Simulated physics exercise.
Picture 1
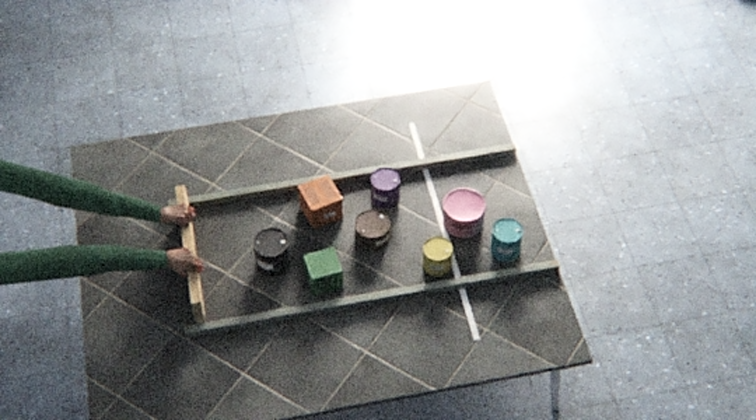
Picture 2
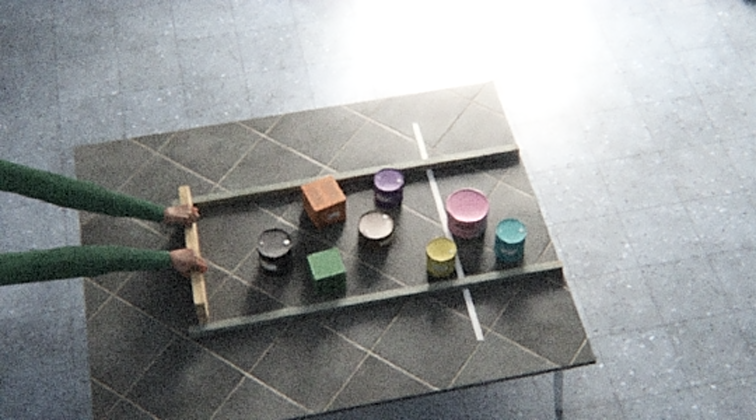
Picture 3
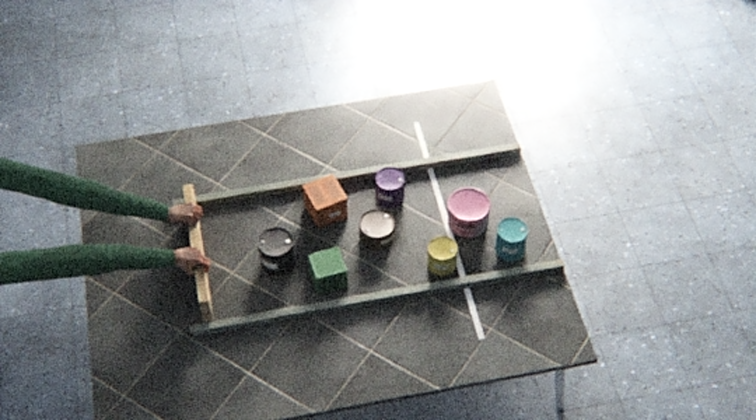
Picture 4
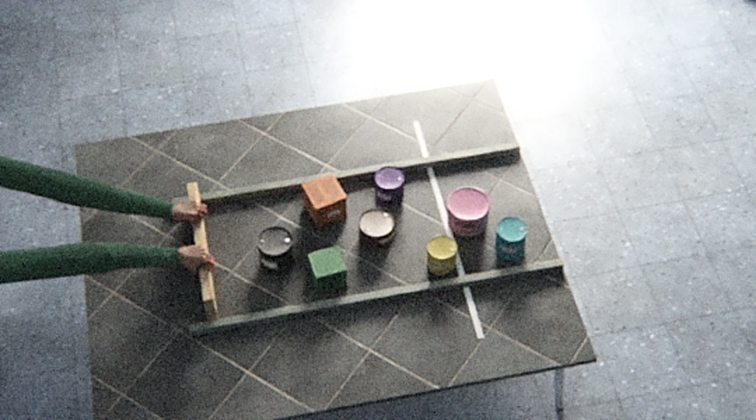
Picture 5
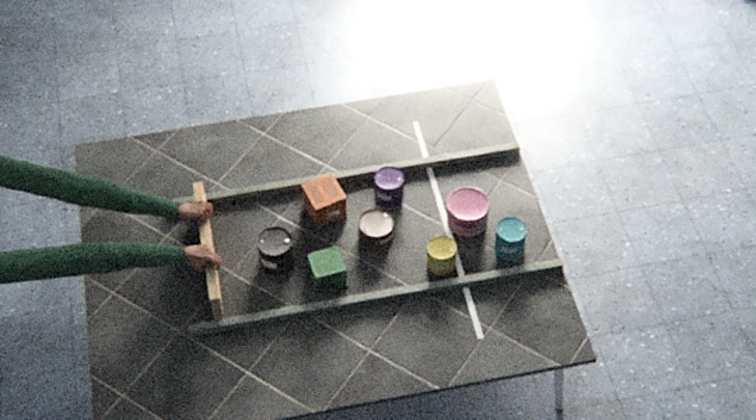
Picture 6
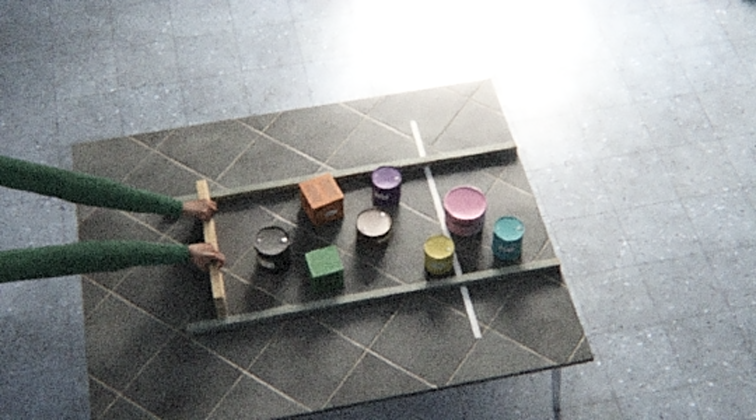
A wooden plank, held by two hands in green sleeves, rests at the left of a dark tiled table, then slides slightly right between two rails. The orange and green boxes and the black, brownish, purple, yellow, pink and turquoise containers ahead of it stay in place, with a gap still between.
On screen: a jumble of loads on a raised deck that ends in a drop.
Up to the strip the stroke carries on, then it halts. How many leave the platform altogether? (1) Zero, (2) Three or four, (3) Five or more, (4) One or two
1, zero.
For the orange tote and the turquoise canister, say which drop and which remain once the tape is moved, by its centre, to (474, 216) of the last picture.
Per object: Orange tote stays; turquoise canister goes.
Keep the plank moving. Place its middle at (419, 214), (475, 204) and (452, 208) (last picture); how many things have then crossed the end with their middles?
Over the end: 0, 1, 0.
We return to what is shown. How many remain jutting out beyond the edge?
You'd get 0.
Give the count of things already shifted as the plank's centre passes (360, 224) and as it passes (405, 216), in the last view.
Tally: First 5; then 7.
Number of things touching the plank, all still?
Contact count: 3.
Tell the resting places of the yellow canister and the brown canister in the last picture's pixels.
Listed in order, first is (499, 245) and the other is (480, 201).
Soon after, none off yet; turquoise canister at rest near (508, 238); pink pail at rest near (465, 211); yellow canister at rest near (439, 254).
At rest, the number that fall off is zero.
